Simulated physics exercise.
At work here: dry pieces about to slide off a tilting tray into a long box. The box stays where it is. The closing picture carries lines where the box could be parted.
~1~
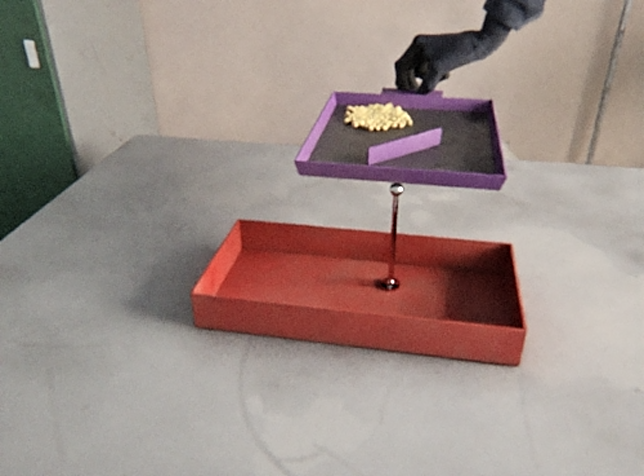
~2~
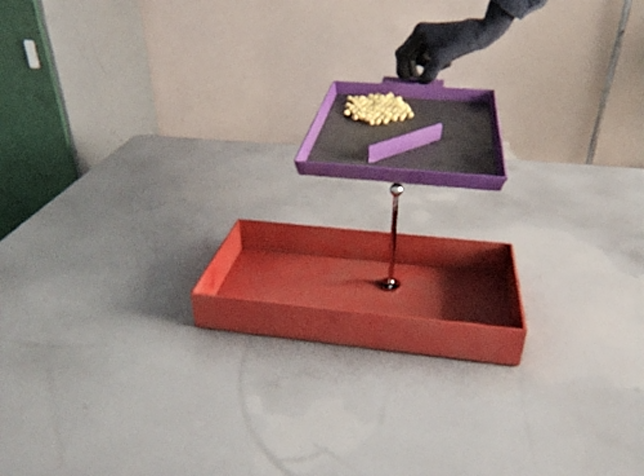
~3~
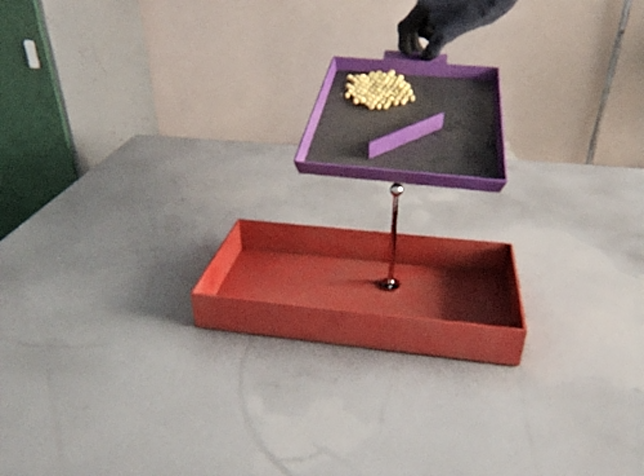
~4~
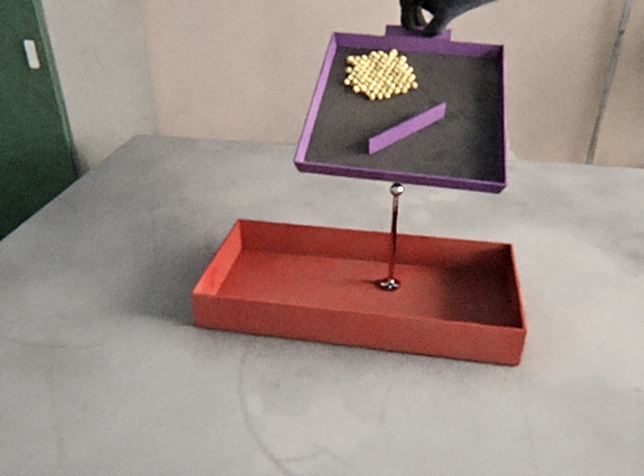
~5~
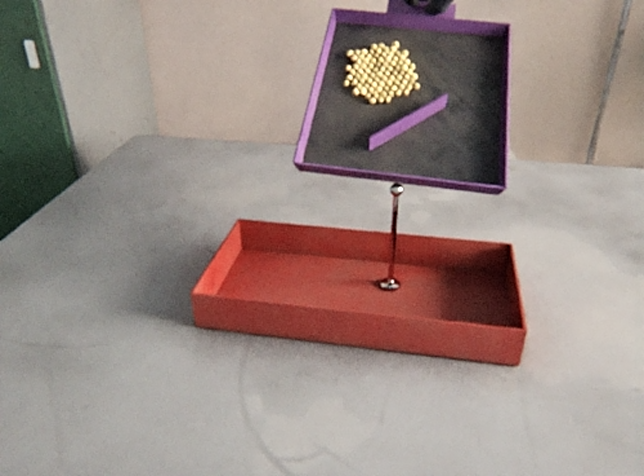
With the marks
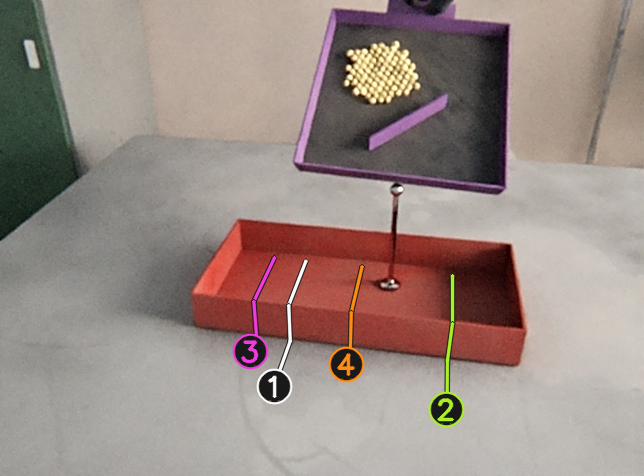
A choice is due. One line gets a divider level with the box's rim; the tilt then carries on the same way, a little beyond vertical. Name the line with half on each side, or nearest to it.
Choose 4.
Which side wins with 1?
More lands on the right.
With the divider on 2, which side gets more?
The left side.
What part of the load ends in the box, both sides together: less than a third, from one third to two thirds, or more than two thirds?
About that: More than two thirds.
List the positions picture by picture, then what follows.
In the first picture, corners of the pouring end at (299, 160) and (502, 174), level; middle of the load at (376, 118), soya beans.
In the second picture, corners of the pouring end at (299, 159) and (502, 175), barely tipped; fin from (369, 146) to (442, 123).
In the third picture, corners of the pouring end at (299, 159) and (503, 178), a little tipped; front corners of the box at (192, 293) and (526, 330).
In the fourth picture, corners of the pouring end at (298, 159) and (503, 181), clearly tipped; far corners at (336, 34) and (501, 47).
In the fifth picture, corners of the pouring end at (298, 160) and (502, 184), clearly tipped; the right corner sinks a little lower.
On the marked copy, line 1 crosses the front rim at (289, 304); line 2 crosses the front rim at (452, 322); line 3 crosses the front rim at (254, 300); line 4 crosses the front rim at (351, 311).
With 1, of what is caught, a small part on the left of the divider, nearly all on the right.
With 2, of what is caught, nearly all on the left of the divider, a small part on the right.
With 3, of what is caught, none on the left of the divider, all on the right.
With 4, of what is caught, about half on the left of the divider, about half on the right.
